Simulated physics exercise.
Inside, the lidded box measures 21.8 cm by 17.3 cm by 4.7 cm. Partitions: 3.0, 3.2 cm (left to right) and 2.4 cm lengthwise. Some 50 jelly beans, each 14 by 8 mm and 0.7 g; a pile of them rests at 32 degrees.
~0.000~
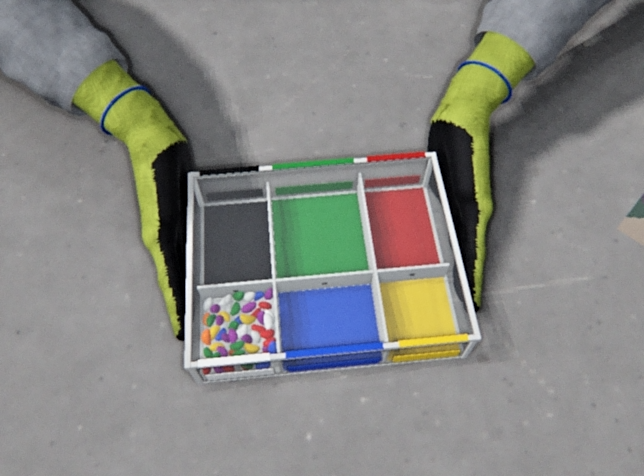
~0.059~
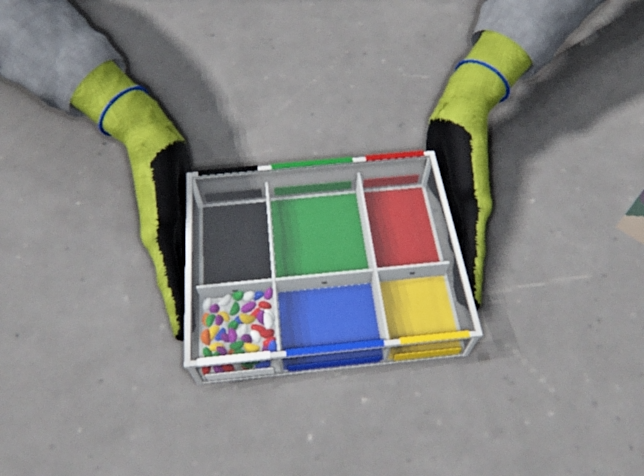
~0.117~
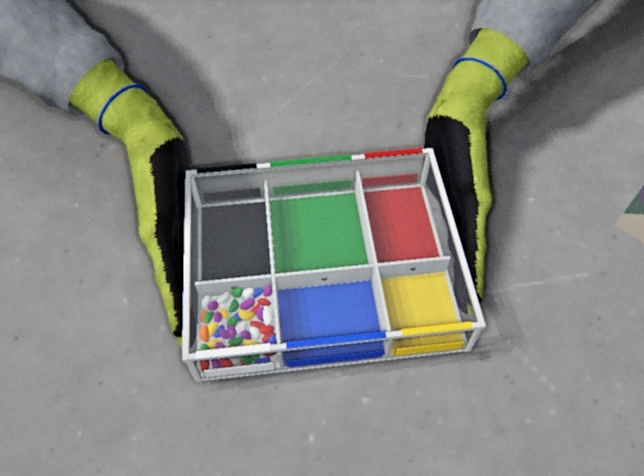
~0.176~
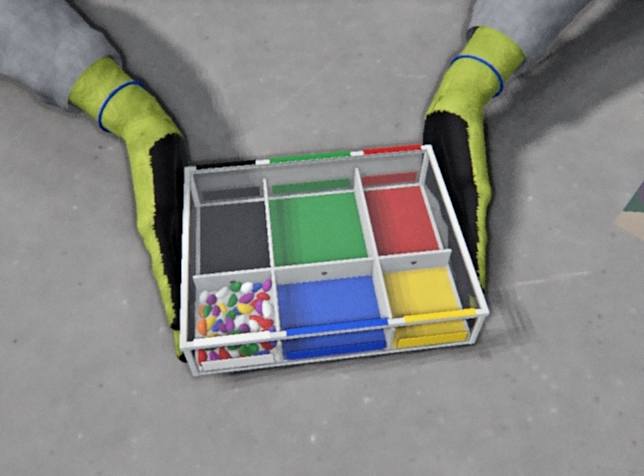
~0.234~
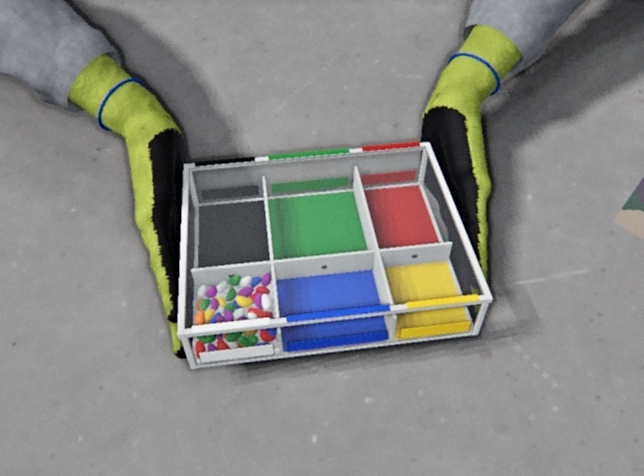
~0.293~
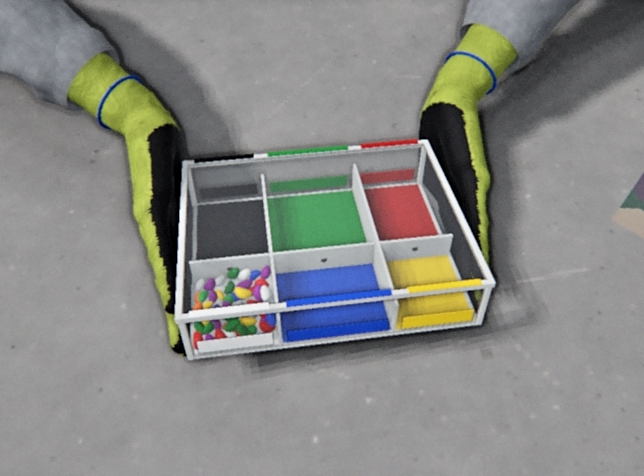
Two hands in yellow-green gloves held a clear box with six colored compartments and gradually tilted it, its far side rising, while the colorful jelly beans stayed piled in the white front-left section.
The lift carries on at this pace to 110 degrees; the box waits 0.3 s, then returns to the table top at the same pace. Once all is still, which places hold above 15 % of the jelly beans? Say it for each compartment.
Red: No, blue: No, green: Yes, yellow: No, white: No, black: Yes.
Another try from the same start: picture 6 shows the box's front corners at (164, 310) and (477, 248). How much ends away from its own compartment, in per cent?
In that case some 100 per cent.
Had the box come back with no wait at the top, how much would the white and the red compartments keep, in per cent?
White 0; red 0.
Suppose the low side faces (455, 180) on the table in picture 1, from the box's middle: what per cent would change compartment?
About 95 per cent.
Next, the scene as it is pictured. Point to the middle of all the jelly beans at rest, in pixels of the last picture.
Around (258, 211).
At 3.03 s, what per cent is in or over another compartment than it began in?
About 100 per cent.
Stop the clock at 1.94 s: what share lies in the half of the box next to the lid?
About 80 per cent.
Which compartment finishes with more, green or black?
The black compartment.
After 1.94 s, tilt 110 degrees; green 30 %, white 5 %, black 60 %.
After 3.03 s, tilt 55 degrees; green 35 %, black 65 %.
After 4.10 s, tilt 0 degrees; green 35 %, black 65 %.
In the end, at 4.6 s, red 0 %, blue 0 %, green 35 %, yellow 0 %, white 0 %, black 65 %.
